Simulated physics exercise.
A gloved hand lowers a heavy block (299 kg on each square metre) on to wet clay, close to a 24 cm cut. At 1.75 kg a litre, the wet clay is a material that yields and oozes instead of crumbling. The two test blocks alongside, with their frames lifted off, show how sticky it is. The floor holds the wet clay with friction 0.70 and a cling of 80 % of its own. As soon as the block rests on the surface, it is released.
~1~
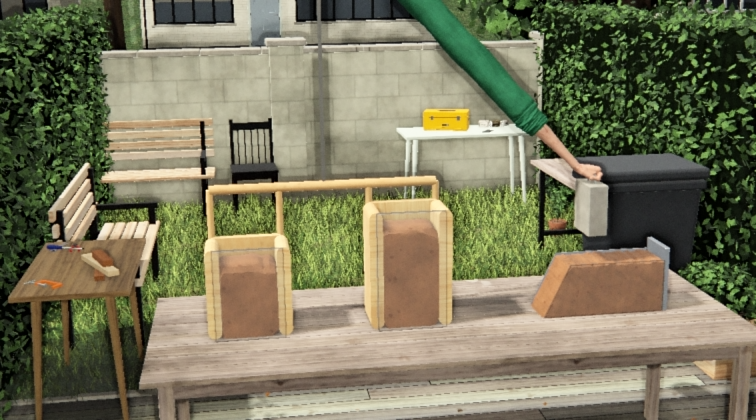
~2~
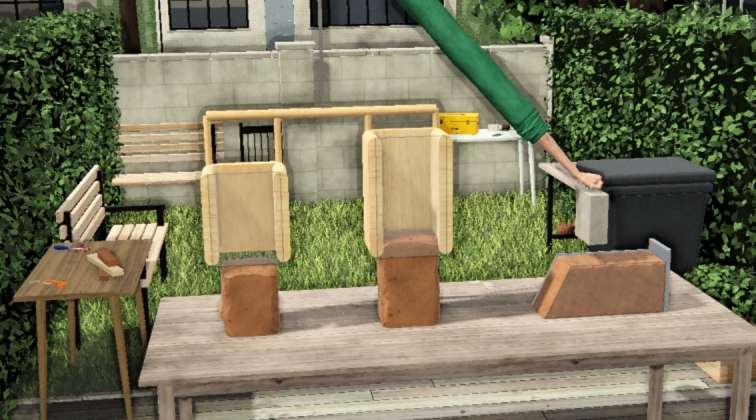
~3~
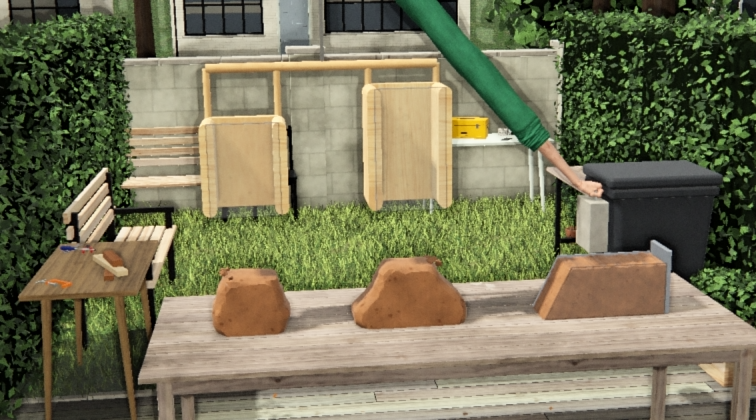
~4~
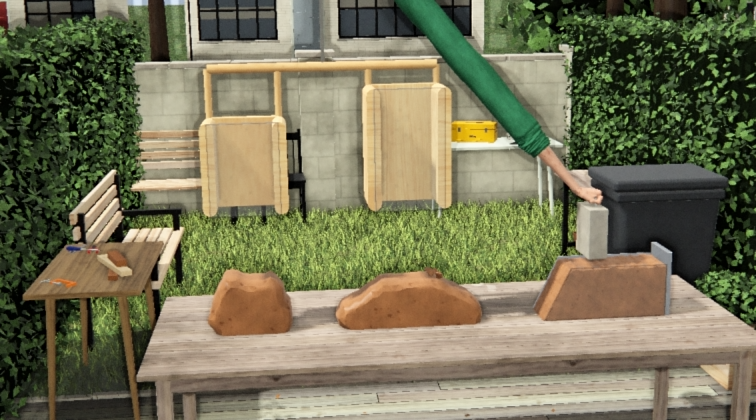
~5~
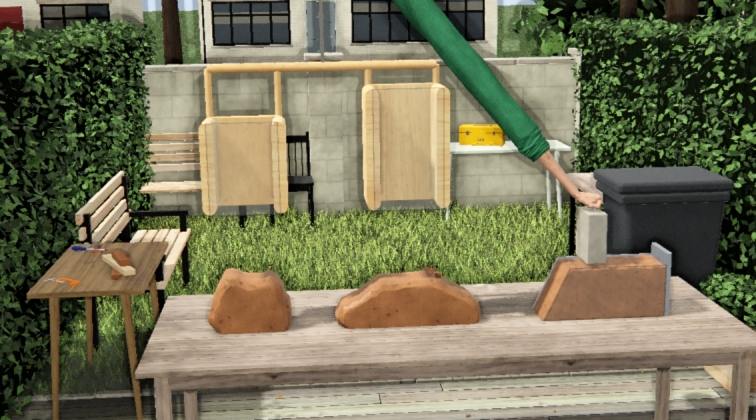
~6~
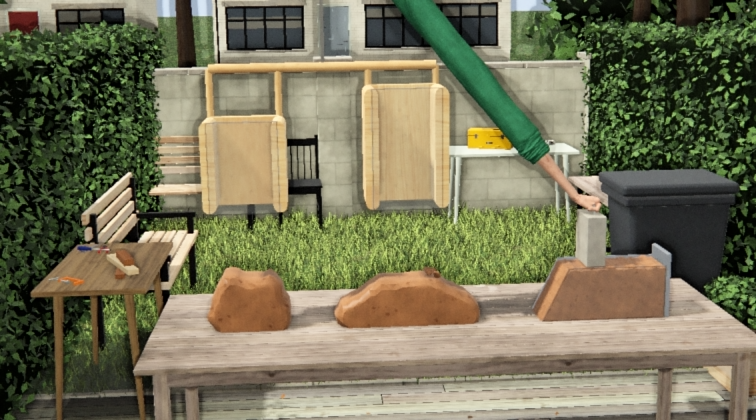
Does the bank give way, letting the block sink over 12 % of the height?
The result will be a sunken block.
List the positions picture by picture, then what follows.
Crest of the wet clay at (609, 264); block heights 31 cm, 43 cm (left to right), in the first picture.
Crest of the wet clay at (610, 265); block heights 30 cm, 40 cm (left to right), in the second picture.
Crest of the wet clay at (610, 267); block heights 26 cm, 27 cm (left to right), in the third picture.
Crest of the wet clay at (610, 268); block heights 25 cm, 21 cm (left to right), in the fourth picture.
Crest of the wet clay at (609, 268); block heights 25 cm, 21 cm (left to right), in the fifth picture.
Crest of the wet clay at (608, 269); block heights 25 cm, 21 cm (left to right), in the sixth picture.
Last picture + 0.16 s, the block is down by 8 % of the bank's height and leans 2 degrees.
Last picture + 0.34 s, the block is down by 18 % of the bank's height and leans 8 degrees.
Last picture + 0.53 s, the block is down by 31 % of the bank's height and leans 21 degrees.
Last picture + 0.71 s, the block is down by 43 % of the bank's height and leans 36 degrees.
Last picture + 0.91 s, the block is down by 45 % of the bank's height and leans 36 degrees.
